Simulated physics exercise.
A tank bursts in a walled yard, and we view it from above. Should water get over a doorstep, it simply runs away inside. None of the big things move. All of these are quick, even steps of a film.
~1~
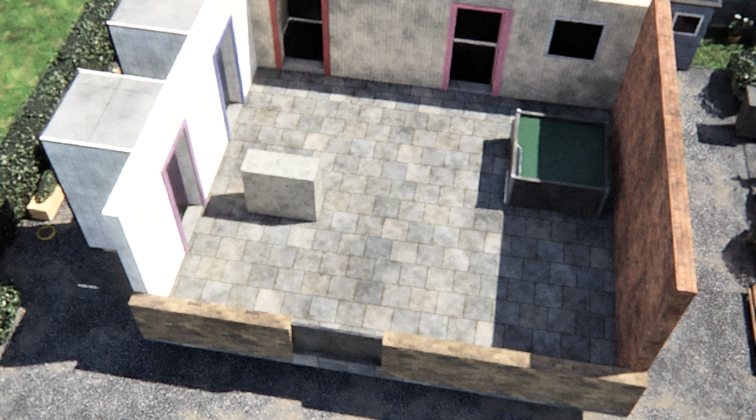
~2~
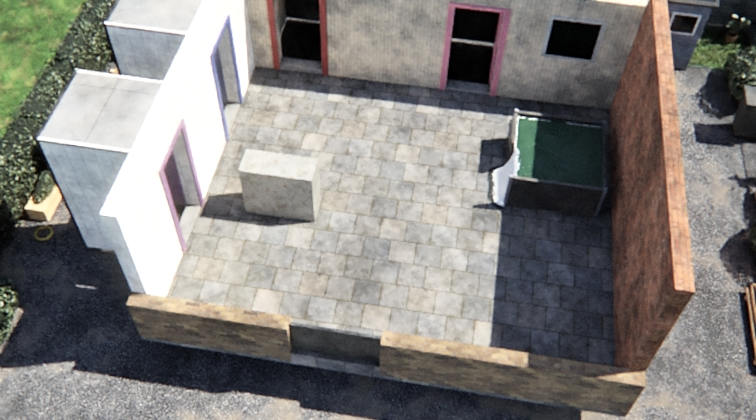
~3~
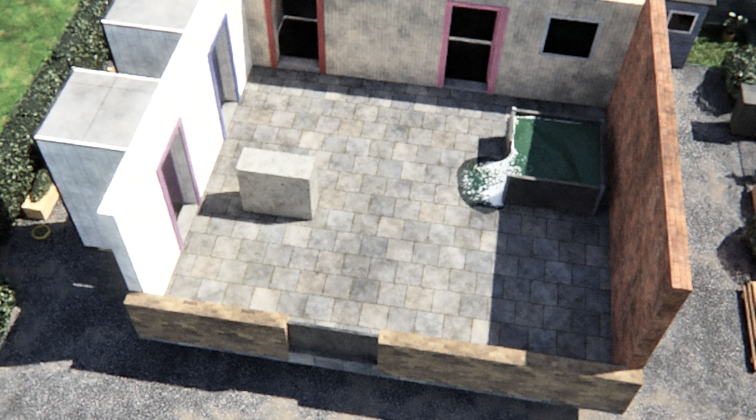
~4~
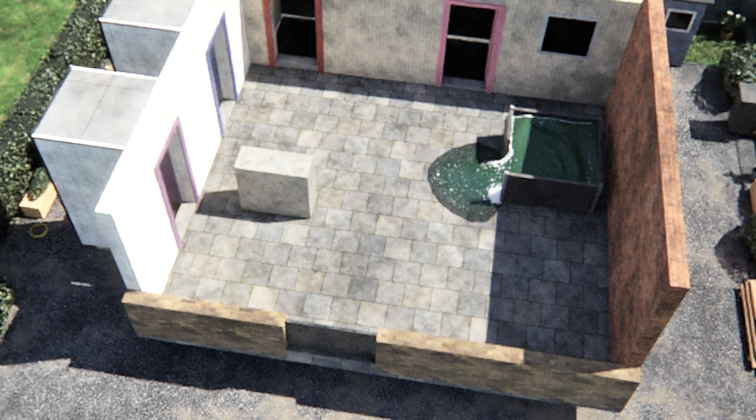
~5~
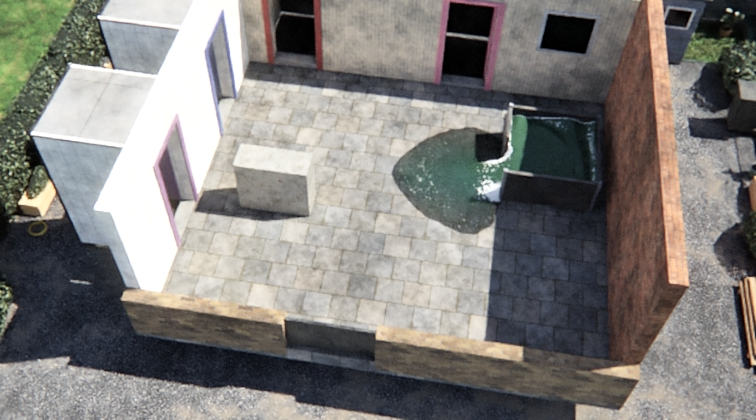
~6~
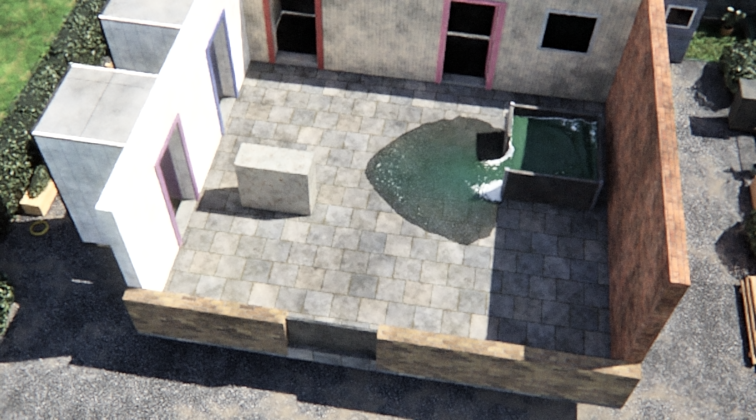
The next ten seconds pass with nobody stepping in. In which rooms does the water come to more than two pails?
One by one: The purple door exceeds two buckets, the blue door exceeds two buckets, the pink door does not exceed two buckets, the red door does not exceed two buckets.
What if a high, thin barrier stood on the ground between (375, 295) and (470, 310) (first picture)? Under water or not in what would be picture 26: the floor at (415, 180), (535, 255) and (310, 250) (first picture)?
Log, spots one to three: Swamped; spared; swamped.
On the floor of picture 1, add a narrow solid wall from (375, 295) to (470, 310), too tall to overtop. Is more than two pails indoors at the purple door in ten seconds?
Reading for purple: It gets too much.
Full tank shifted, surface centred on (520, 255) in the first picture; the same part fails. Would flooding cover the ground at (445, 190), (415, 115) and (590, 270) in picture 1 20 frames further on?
First spot bare, second bare, third bare.
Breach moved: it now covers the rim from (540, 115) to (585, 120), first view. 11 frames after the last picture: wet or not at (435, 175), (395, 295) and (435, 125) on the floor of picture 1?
Going in your order, I'd say still bare, then still bare, then drenched.
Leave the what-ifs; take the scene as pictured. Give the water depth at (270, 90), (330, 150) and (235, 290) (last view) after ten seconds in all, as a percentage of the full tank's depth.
Respectively near 10, 10 and 10 per cent.
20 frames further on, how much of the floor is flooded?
Roughly 60 percent, I'd say.
A moment on, water covers 30 % of the floor; the purple door not reached, the blue door not reached, the pink door not reached, the red door not reached.
Next, water covers 50 % of the floor; the purple door not reached, the blue door wet at the sill, nothing in, the pink door wet at the sill, nothing in, the red door not reached.
Then, water covers 60 % of the floor; the purple door wet at the sill, nothing in, the blue door over two buckets in, the pink door wet at the sill, nothing in, the red door wet at the sill, nothing in.
Later, water covers 60 % of the floor; the purple door under two buckets in, the blue door over two buckets in, the pink door wet at the sill, nothing in, the red door wet at the sill, nothing in.
In the end, water covers 70 % of the floor; the purple door over two buckets in, the blue door far over two buckets in, the pink door wet at the sill, nothing in, the red door wet at the sill, nothing in.
